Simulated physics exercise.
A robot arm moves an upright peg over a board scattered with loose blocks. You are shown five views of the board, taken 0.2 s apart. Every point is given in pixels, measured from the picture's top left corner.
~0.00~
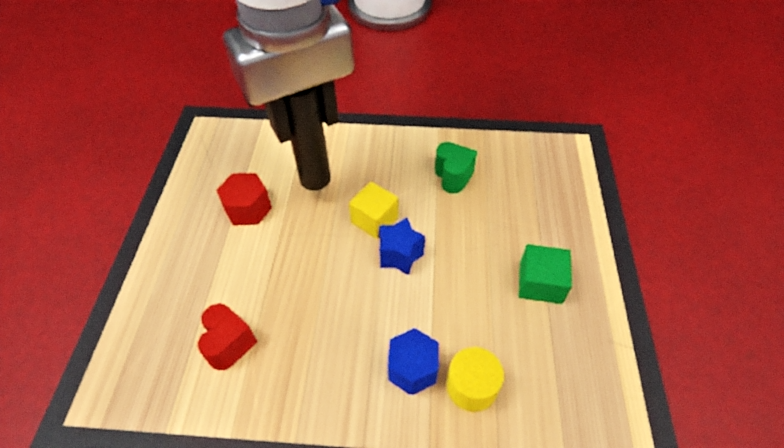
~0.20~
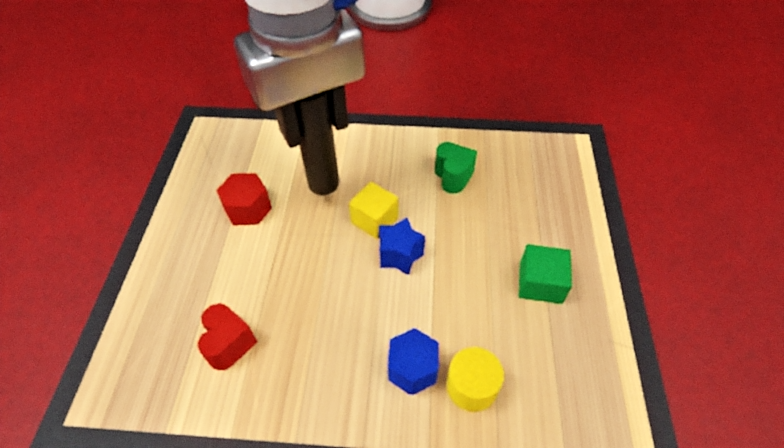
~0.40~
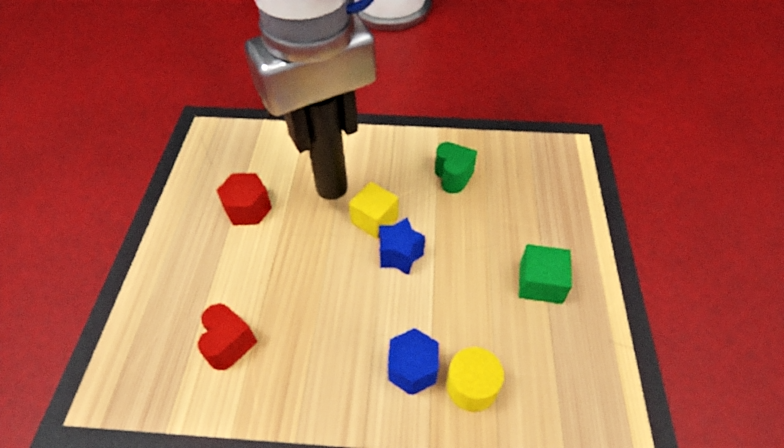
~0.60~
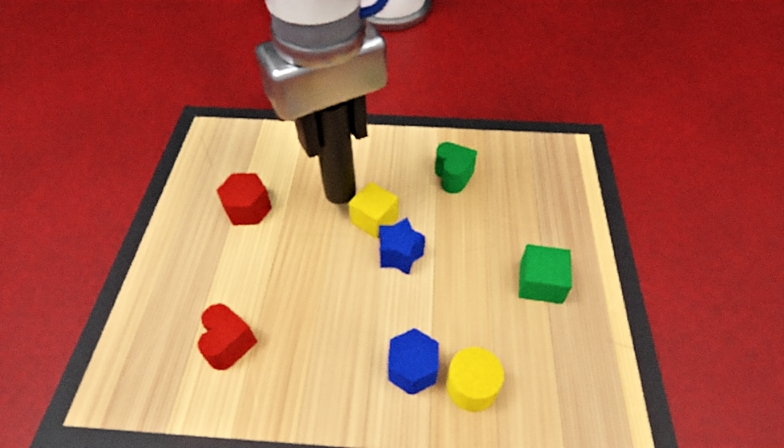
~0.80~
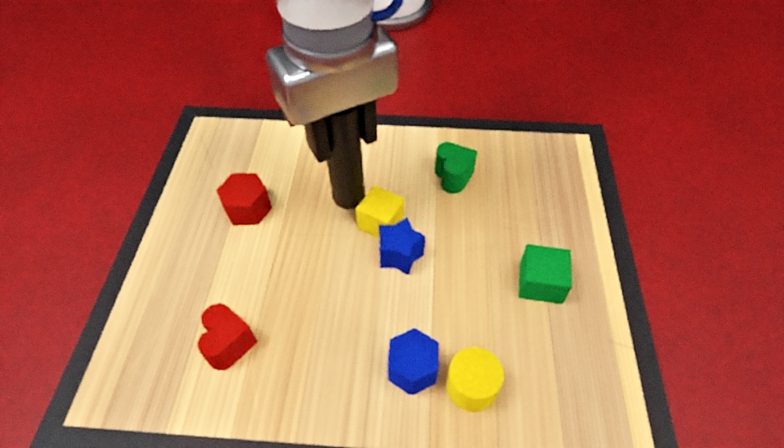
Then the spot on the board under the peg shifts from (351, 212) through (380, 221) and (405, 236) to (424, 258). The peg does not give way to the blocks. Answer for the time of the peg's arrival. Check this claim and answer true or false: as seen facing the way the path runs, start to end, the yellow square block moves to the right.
Answer: False.
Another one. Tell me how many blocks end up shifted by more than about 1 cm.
It moves two blocks.
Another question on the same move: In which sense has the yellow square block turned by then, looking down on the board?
It rotates counterclockwise.
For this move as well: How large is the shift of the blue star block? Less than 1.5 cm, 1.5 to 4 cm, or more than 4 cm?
My answer is that it shifts over 4 cm.
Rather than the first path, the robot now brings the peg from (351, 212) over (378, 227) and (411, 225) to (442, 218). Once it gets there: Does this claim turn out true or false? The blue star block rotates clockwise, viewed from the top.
True.
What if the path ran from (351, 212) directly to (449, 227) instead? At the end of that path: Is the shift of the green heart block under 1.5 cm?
In short: Yes.
The first path, step by step. One third of the way, peg at (379, 207); yellow square block at (413, 210); blue star block at (411, 242), turned 35° clockwise.
Two thirds of the way, peg at (405, 222); yellow square block at (441, 218), turned 30° anticlockwise; blue star block at (417, 251), turned 45° clockwise.
At the end, peg at (426, 244); yellow square block at (456, 223), turned 60° anticlockwise; blue star block at (431, 269), turned 85° clockwise; green heart block still.
